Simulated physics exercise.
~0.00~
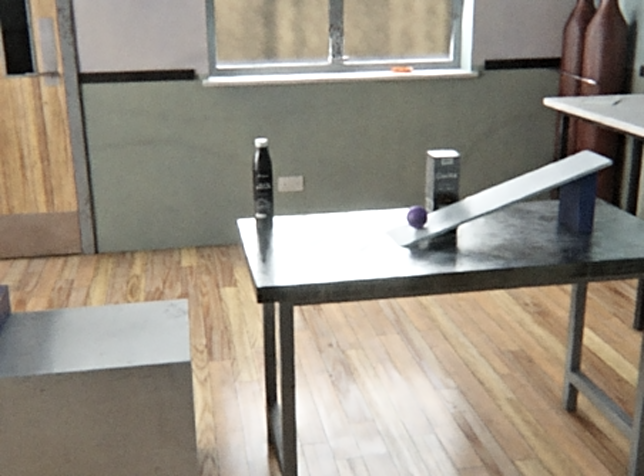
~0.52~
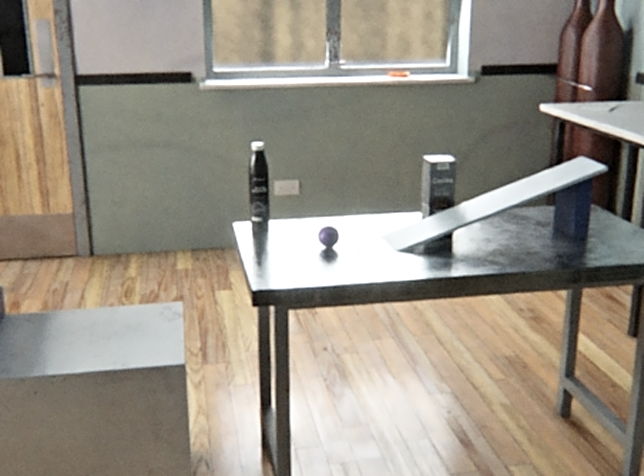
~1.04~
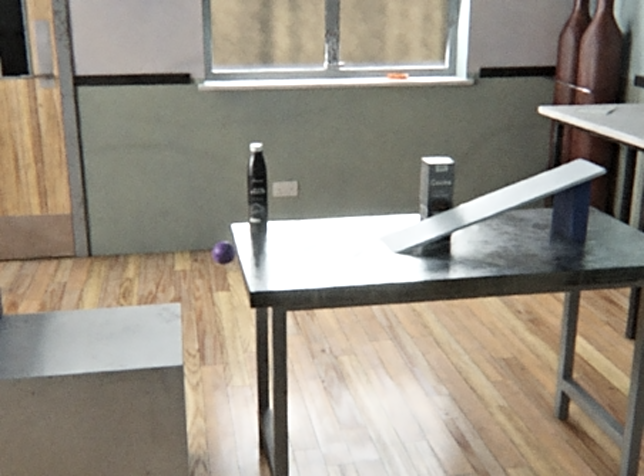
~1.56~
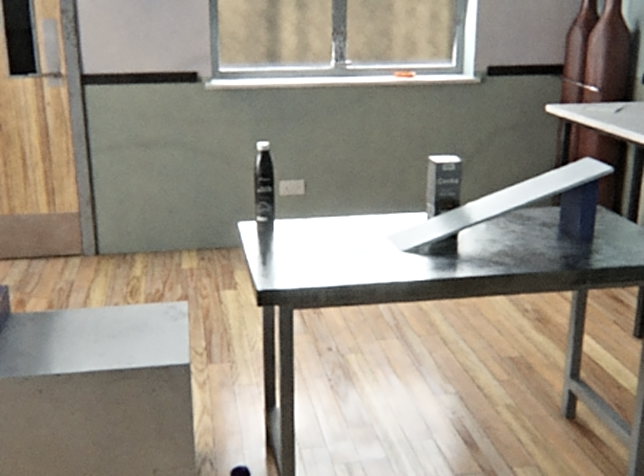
A small purple ball came off the bottom of a ramp and rolled left across a metal table, passed the black bottle and went over the edge, then dropped into the gap before the lower top, while the bottle and grey carton stayed put.
